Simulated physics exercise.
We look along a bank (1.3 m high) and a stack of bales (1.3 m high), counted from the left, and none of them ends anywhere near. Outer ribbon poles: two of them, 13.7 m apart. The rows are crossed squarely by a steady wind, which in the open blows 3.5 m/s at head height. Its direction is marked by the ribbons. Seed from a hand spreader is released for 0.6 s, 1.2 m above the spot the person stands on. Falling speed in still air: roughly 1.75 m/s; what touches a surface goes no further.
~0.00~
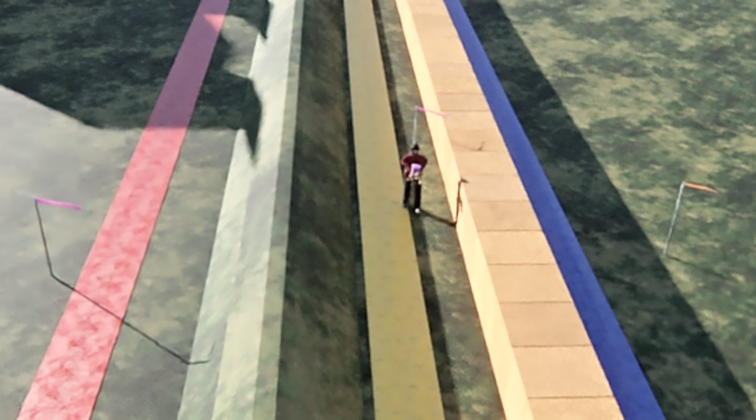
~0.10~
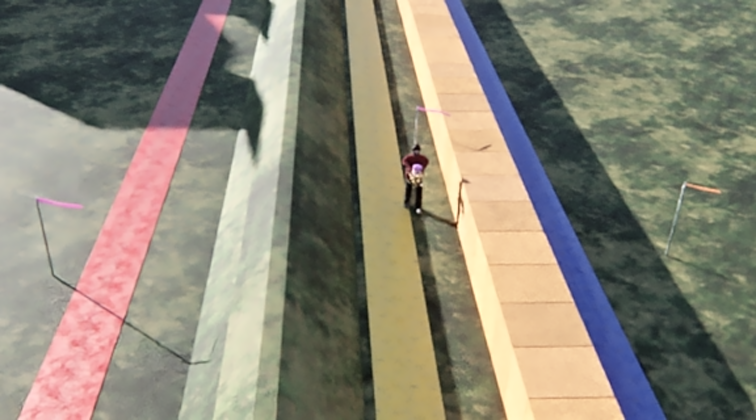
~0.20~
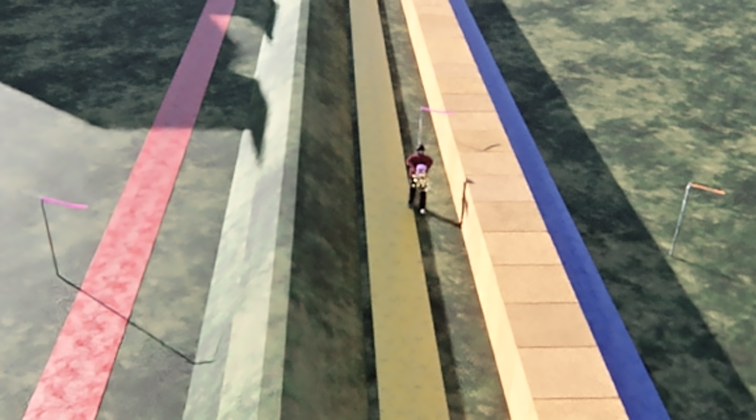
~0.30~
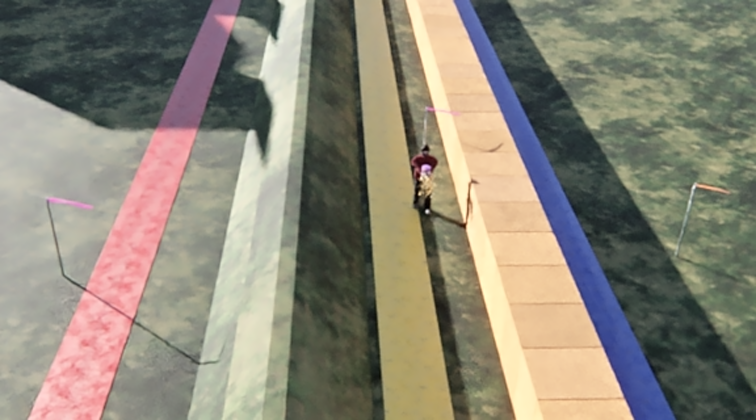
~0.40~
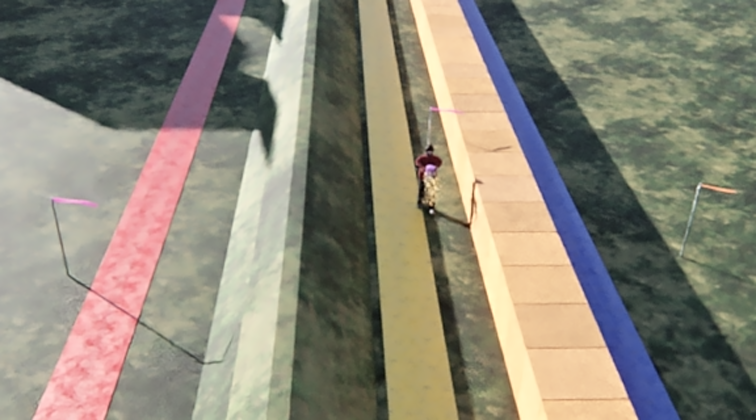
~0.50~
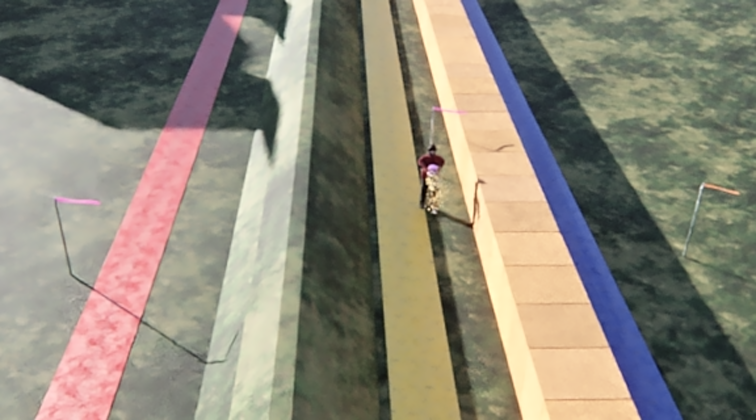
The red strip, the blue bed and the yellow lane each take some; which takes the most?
The yellow one takes the most.
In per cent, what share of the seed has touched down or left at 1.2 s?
Estimate: Some 75 percent.
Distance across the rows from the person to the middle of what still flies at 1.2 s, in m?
The distance is close to 0.0 m.
After 1.2 s, 29 % lies on the yellow lane, 0 % on the blue bed and 0 % on the red strip; 75 % has touched down or left; the middle of what still flies is 0.2 m above the low ground, near (433, 213).
After 2.0 s, 44 % lies on the yellow lane, 0 % on the blue bed and 0 % on the red strip; 100 % has touched down or left.
After 3.5 s, 44 % lies on the yellow lane, 0 % on the blue bed and 0 % on the red strip; 100 % has touched down or left.
After 8.0 s, 44 % lies on the yellow lane, 0 % on the blue bed and 0 % on the red strip; 100 % has touched down or left.
After 45.0 s, 44 % lies on the yellow lane, 0 % on the blue bed and 0 % on the red strip; 100 % has touched down or left.
